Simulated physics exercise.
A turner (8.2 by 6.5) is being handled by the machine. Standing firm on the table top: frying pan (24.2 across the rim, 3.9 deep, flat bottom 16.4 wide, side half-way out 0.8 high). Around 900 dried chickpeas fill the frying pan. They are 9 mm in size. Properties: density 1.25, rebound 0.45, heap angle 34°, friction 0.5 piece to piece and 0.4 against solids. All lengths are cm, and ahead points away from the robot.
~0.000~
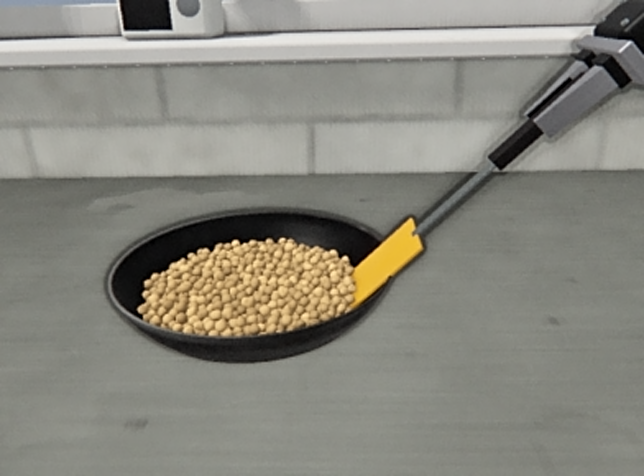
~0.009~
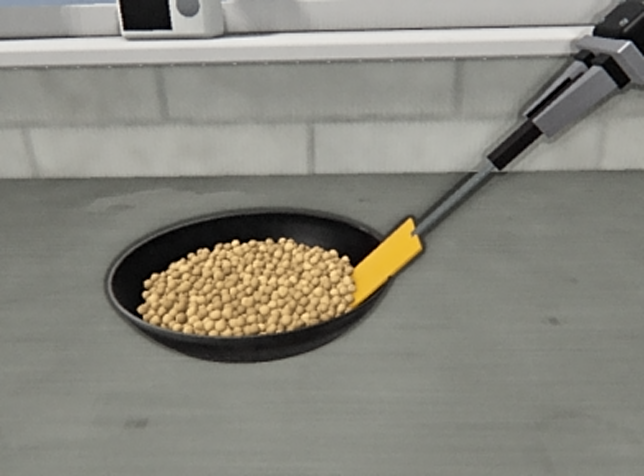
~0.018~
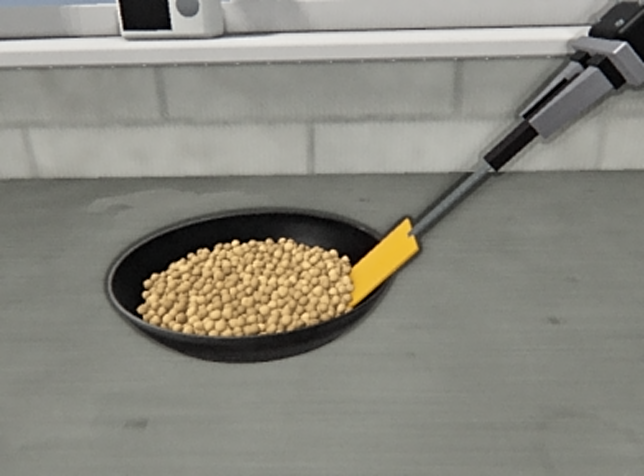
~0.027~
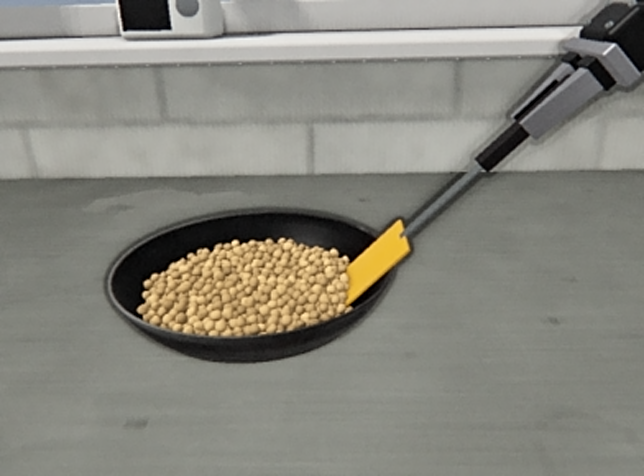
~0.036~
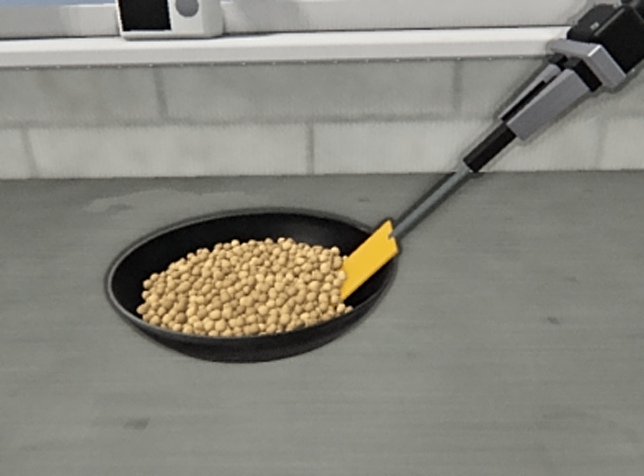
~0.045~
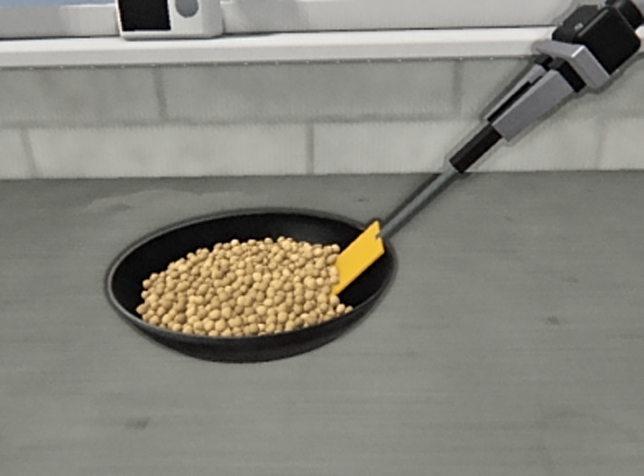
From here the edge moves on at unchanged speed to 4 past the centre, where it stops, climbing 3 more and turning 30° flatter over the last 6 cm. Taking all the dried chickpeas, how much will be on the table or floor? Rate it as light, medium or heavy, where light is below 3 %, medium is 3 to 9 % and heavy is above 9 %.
Rating: Medium.
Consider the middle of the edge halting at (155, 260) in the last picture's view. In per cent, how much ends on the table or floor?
20 %.
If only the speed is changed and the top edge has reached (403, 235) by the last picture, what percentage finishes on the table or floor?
That share would be about 0 percent.
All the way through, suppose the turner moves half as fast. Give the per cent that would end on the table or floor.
Estimate: Near 0 %.
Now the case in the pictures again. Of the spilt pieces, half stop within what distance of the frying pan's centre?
Roughly 34 centimetres.
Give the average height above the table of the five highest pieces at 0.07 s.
They are some 5 cm up.
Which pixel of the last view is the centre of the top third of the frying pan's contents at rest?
(192, 272).
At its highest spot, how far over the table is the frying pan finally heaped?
Top of the heap: Roughly 4.5 cm above the table top.
After 0.07 s, sloping 44°, highest piece 5 above the table; 900 in the frying pan.
After 0.09 s, sloping 34°, highest piece 6 above the table; 900 in the frying pan.
After 0.30 s, sloping 15°, highest piece 5 above the table; 855 in the frying pan, 41 on the table or floor, 4 on the blade or in flight.
After 1.35 s, sloping 15°, highest piece 4 above the table; 854 in the frying pan, 46 on the table or floor.
At rest, 854 in the frying pan, 46 on the table or floor. That is 5 % on the table or floor.
